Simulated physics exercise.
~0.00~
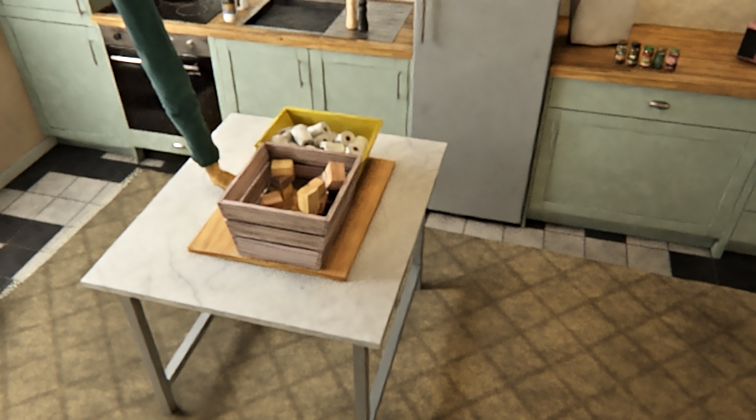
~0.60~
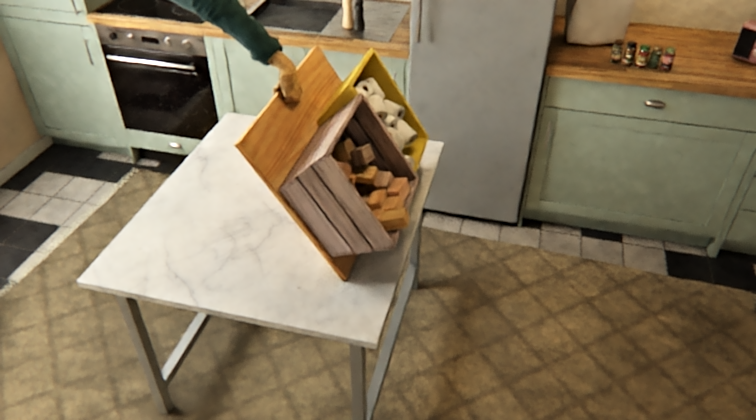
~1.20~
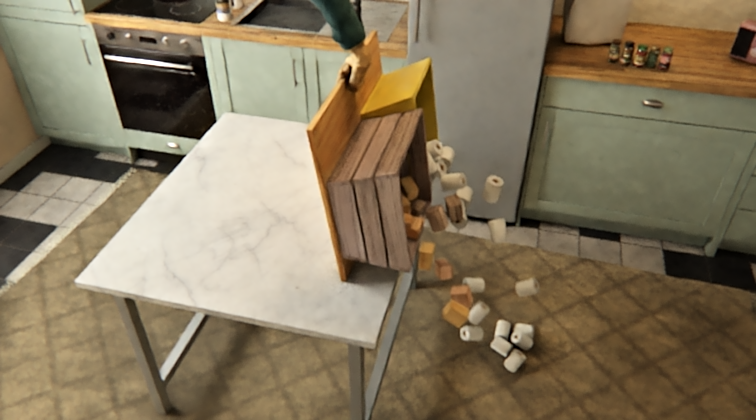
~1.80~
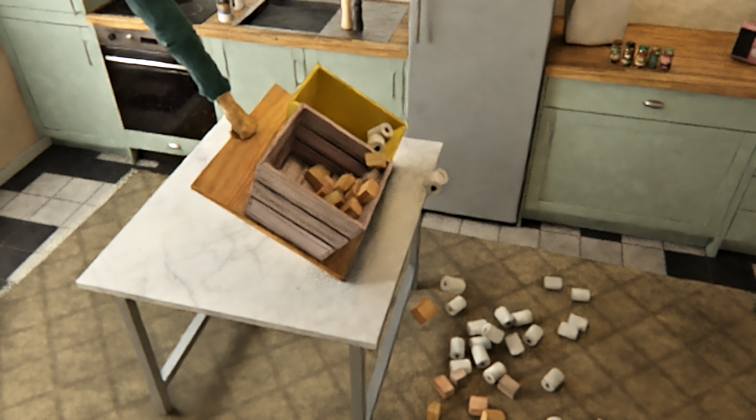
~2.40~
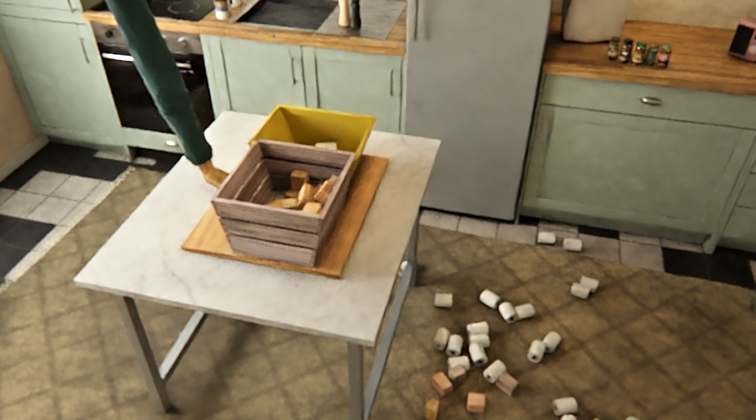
A green-sleeved arm lifted the left side of a wooden board on a table, tipping its yellow and wooden boxes steeply right, then lowered it flat; most white rolls spilled onto the floor with some wood blocks, while many blocks stayed in their box.
